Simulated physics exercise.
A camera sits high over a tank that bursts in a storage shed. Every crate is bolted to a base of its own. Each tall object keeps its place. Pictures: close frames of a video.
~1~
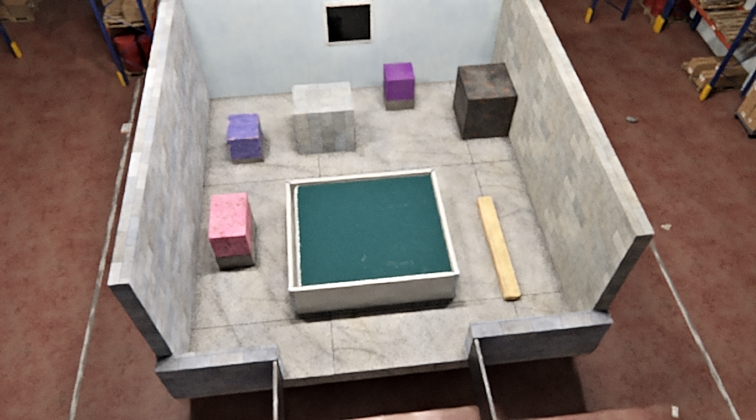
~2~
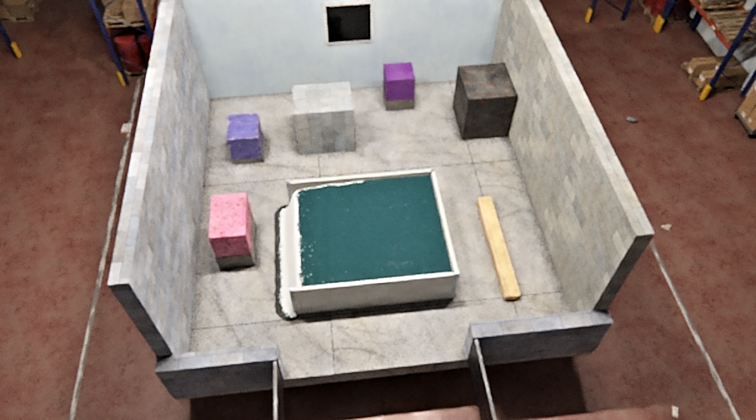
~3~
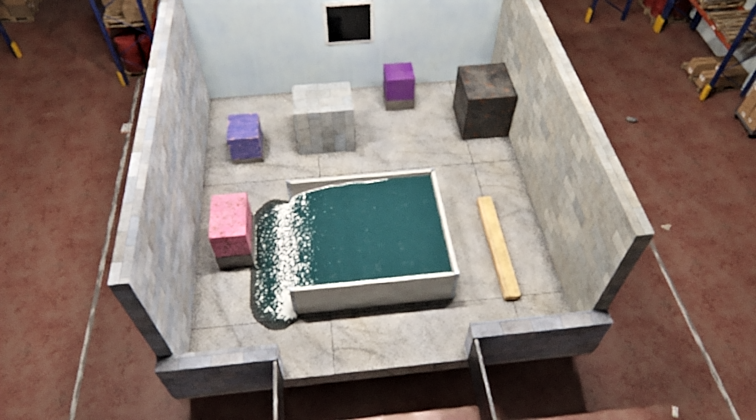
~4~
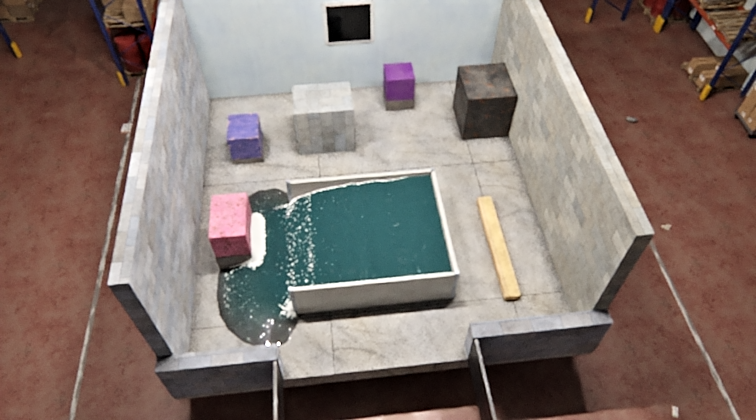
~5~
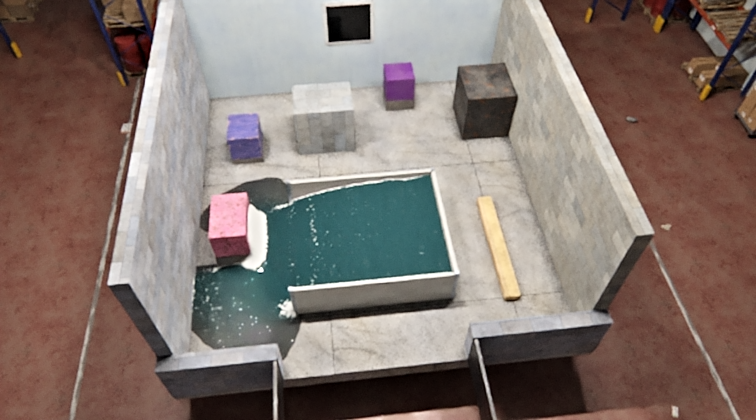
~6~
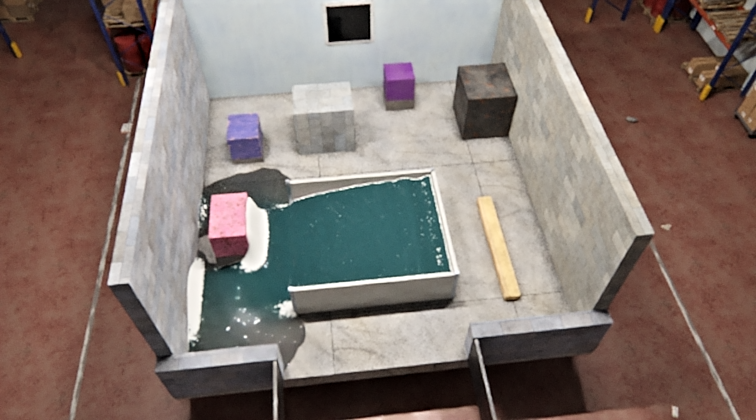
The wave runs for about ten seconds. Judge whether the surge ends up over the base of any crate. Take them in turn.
Outcome: I expect the purple crate to never get touched; I expect the pink crate to get touched; I expect the blue crate to get touched.
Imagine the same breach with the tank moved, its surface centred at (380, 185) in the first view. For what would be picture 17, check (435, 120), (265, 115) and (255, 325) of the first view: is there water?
Results in order - left untouched, swamped, swamped.
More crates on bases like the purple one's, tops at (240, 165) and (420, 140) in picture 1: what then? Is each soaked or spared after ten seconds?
I'd expect the first one gets submerged and the next one is left untouched.
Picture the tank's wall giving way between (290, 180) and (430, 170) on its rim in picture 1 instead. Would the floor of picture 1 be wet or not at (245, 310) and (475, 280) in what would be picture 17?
Waterless, waterless.
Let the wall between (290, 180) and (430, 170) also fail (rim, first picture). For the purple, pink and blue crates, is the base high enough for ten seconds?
Then purple crate gets flooded, pink crate is untouched and blue crate gets flooded.
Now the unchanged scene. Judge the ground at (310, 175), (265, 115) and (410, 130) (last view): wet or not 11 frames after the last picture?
Status per point, in sequence: Unwetted, then waterlogged, then unwetted.
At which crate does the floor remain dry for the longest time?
The one in purple.
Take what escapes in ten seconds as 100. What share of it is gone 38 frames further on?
Approximately 65 %.
A moment on, water covers 25 % of the floor; the purple crate not reached, the pink crate water round its plinth, the blue crate water round its plinth.
Next, water covers 40 % of the floor; the purple crate not reached, the pink crate water round its plinth, the blue crate water round its plinth.
Then, water covers 55 % of the floor; the purple crate water round its plinth, the pink crate water round its plinth, the blue crate water round its plinth.
Later, water covers 95 % of the floor; the purple crate water round its plinth, the pink crate water round its plinth, the blue crate water round its plinth.
In the end, water covers 100 % of the floor; the purple crate stayed above the water, the pink crate was topped, the blue crate was topped.
